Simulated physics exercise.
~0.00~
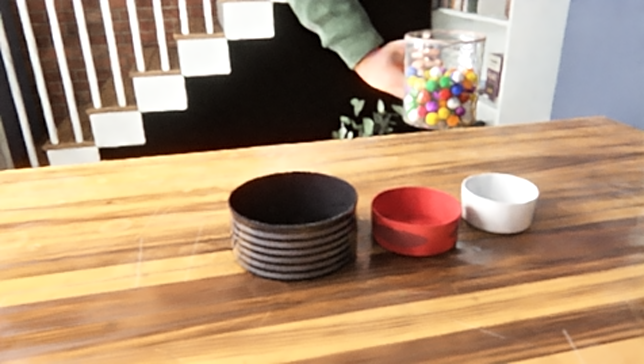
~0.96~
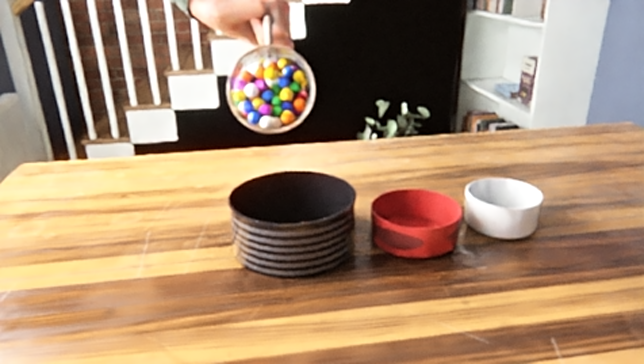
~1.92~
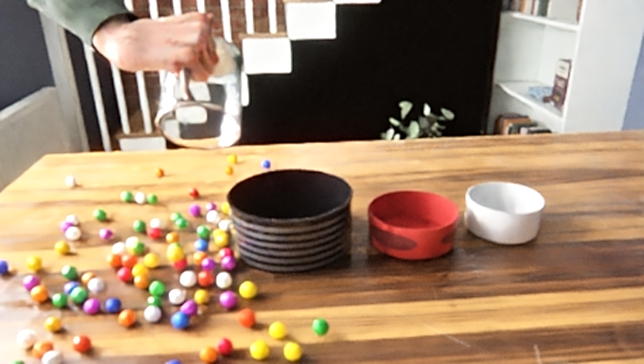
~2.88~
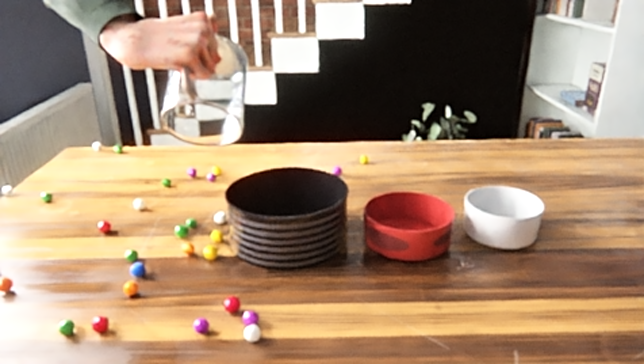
A hand holding a clear jug of colorful marbles moves from right to left above a wooden table, where a black pot, a red dish and a white dish stand in a row. The jug tips onto its side as it passes behind the pot. It keeps turning until it is upside down at the left, and the marbles spill across the tabletop, bouncing and scattering beside the pot. Many roll out of view while the hand holds the emptied jug in place. At the end, a few marbles remain scattered on the wood, mostly to the left, outside the three containers.
